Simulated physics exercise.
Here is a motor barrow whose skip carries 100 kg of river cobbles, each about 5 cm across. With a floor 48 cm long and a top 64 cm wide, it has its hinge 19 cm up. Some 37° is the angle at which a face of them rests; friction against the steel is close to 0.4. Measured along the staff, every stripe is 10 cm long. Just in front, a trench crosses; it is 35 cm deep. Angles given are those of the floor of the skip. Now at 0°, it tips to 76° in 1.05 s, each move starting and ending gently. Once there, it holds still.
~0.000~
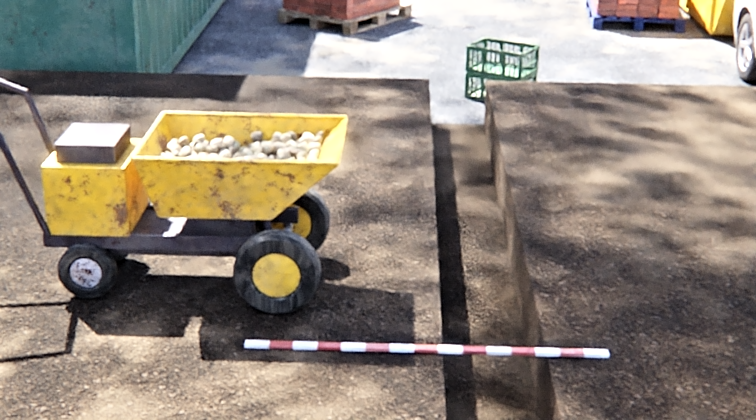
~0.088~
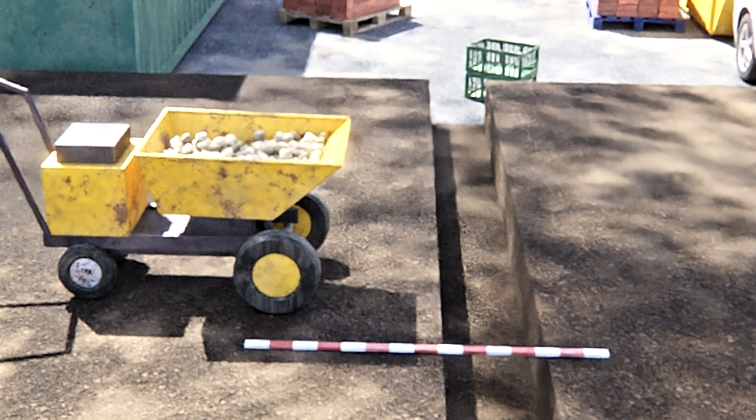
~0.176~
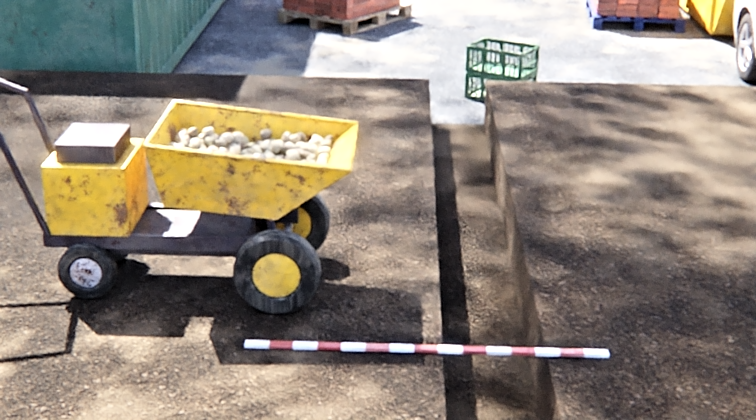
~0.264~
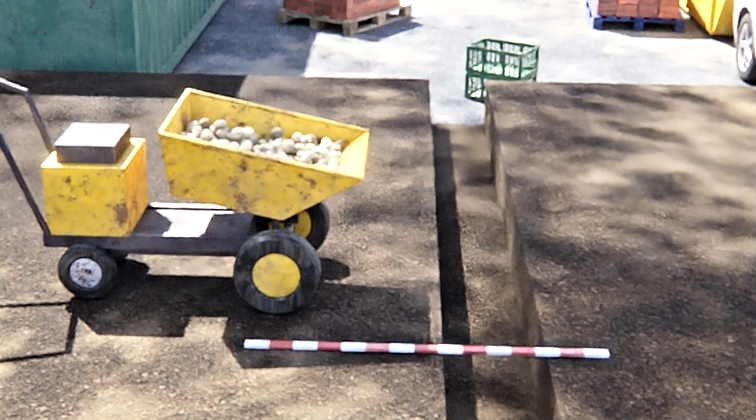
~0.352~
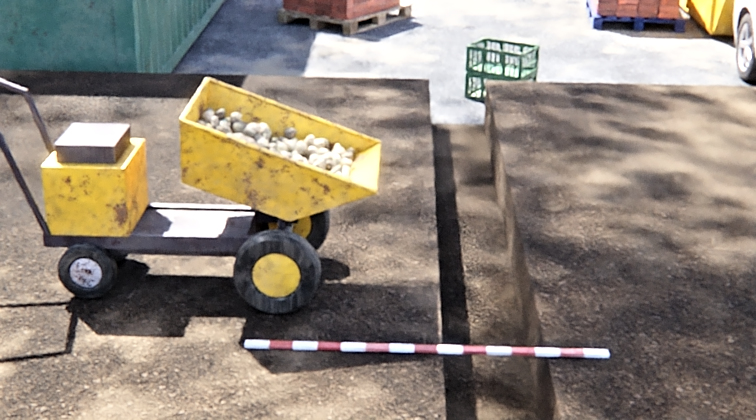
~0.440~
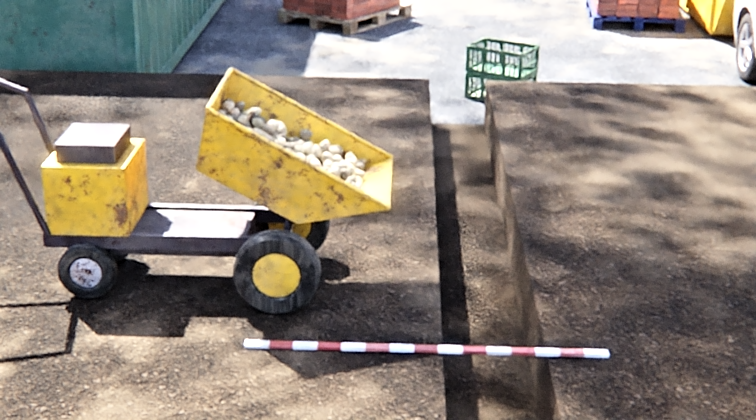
At first, a yellow motor barrow loaded with rounded stones stands level on brown ground, left of a narrow trench, behind a red-and-white striped staff. Then its skip begins tilting, the rear rising off the chassis, and it steepens steadily toward the right as the stones shift toward the lowered front lip.
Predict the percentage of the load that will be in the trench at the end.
Predicted: Roughly 64 %.
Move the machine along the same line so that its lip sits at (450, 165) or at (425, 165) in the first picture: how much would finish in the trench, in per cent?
45 %, then 80 %.
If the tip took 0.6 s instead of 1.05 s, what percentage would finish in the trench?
With that timing, about 70 per cent.
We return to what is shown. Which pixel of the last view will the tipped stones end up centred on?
Their middle is at about (482, 344).
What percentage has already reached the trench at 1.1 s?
At that moment: Approx. 25 %.
After 0.8 s the floor is at 64°; 100 % in the skip; the foremost stones are at (412, 252).
After 1.1 s the floor is at 76°; 62 % in the skip, 11 % short of the trench, 27 % in the trench; the foremost stones are at (523, 327).
After 1.5 s the floor is at 76°; 31 % in the skip, 14 % short of the trench, 56 % in the trench; the foremost stones are at (524, 350).
After 3.5 s the floor is at 76°; 22 % in the skip, 14 % short of the trench, 64 % in the trench; the foremost stones are at (526, 354).
